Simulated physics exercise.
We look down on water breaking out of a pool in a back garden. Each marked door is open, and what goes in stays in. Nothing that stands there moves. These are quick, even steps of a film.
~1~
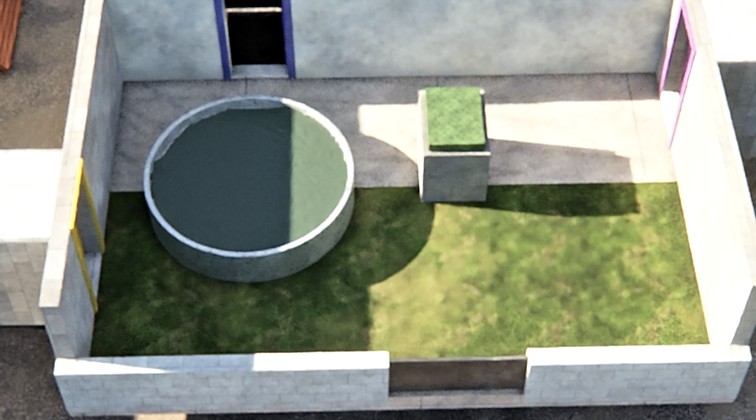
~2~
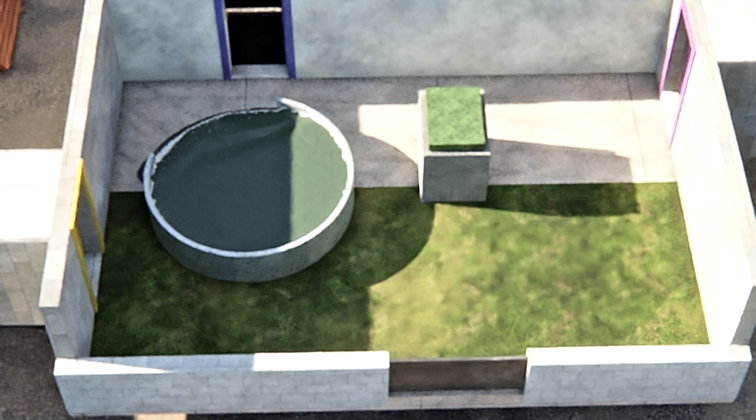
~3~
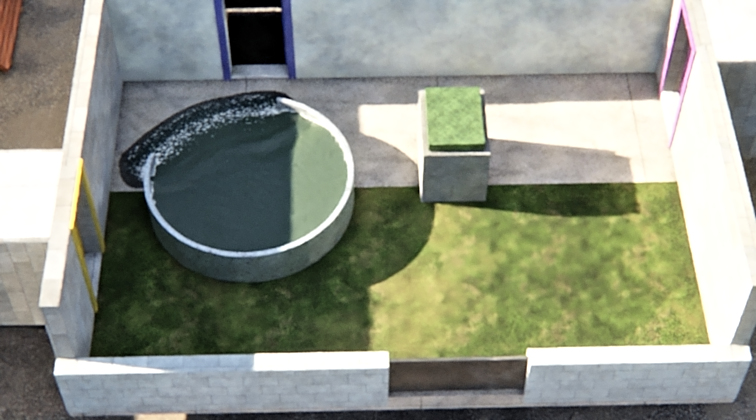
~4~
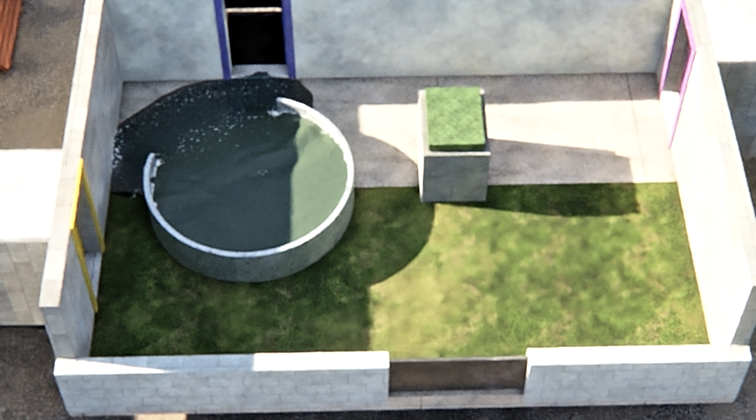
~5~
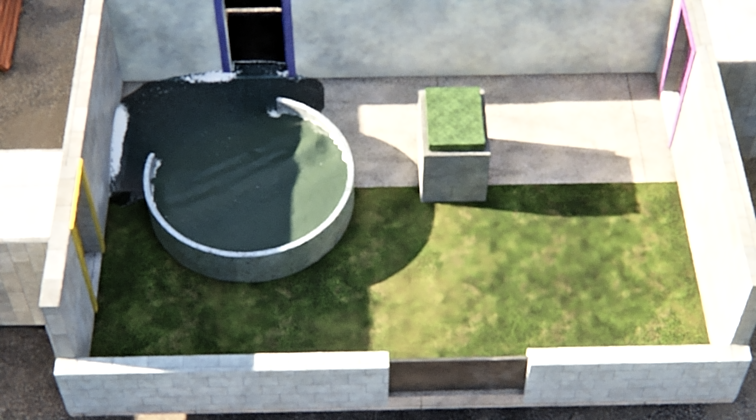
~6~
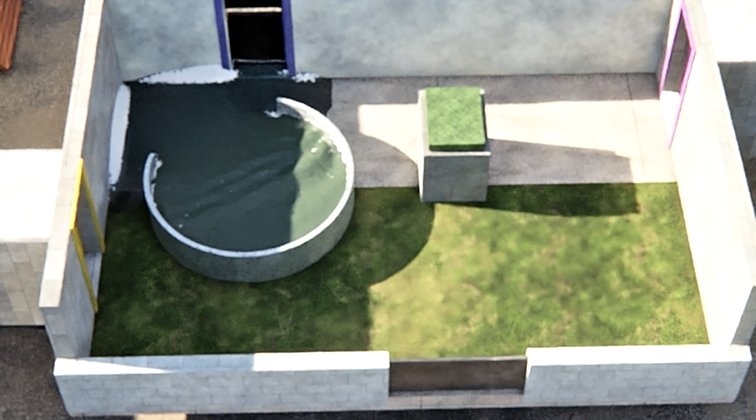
A walled back garden, half paving and half grass, is seen from high above by a still camera. A round grey tank of dark green water stands at left, near a grass-topped block, with a blue-framed doorway behind, a yellow frame at left and a pink one at right. The tank's far rim breaks open at upper left, and dark, foam-flecked water pours through, spreads over the paving and reaches the walls.
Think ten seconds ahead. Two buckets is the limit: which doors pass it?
In the end: The blue door lets in a lot; the purple door admits no more than that; the yellow door lets in a lot.
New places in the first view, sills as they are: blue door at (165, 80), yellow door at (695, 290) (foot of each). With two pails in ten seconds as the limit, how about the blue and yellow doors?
One by one: Blue is over; yellow keeps below it.
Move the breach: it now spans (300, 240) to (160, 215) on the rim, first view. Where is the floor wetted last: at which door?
The purple door.
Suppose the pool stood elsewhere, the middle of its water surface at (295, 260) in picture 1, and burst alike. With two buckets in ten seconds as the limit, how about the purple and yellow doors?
In short: Purple door holds; yellow door goes over.
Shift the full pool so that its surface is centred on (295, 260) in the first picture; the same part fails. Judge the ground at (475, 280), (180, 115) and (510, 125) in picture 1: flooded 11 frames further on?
One after the other: Free of water, wet, dry.
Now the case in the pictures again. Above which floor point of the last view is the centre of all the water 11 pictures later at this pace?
I would point to (220, 165).
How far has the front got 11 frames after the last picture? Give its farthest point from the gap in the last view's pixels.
At about (456, 82).
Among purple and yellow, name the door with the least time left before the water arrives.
The yellow door.
A moment on, water covers 15 % of the floor; the blue door far over two buckets in, the purple door not reached, the yellow door not reached.
Next, water covers 20 % of the floor; the blue door far over two buckets in, the purple door not reached, the yellow door wet at the sill, nothing in.
Then, water covers 30 % of the floor; the blue door far over two buckets in, the purple door not reached, the yellow door under two buckets in.
Later, water covers 60 % of the floor; the blue door far over two buckets in, the purple door wet at the sill, nothing in, the yellow door over two buckets in.
In the end, water covers 90 % of the floor; the blue door far over two buckets in, the purple door wet at the sill, nothing in, the yellow door over two buckets in.
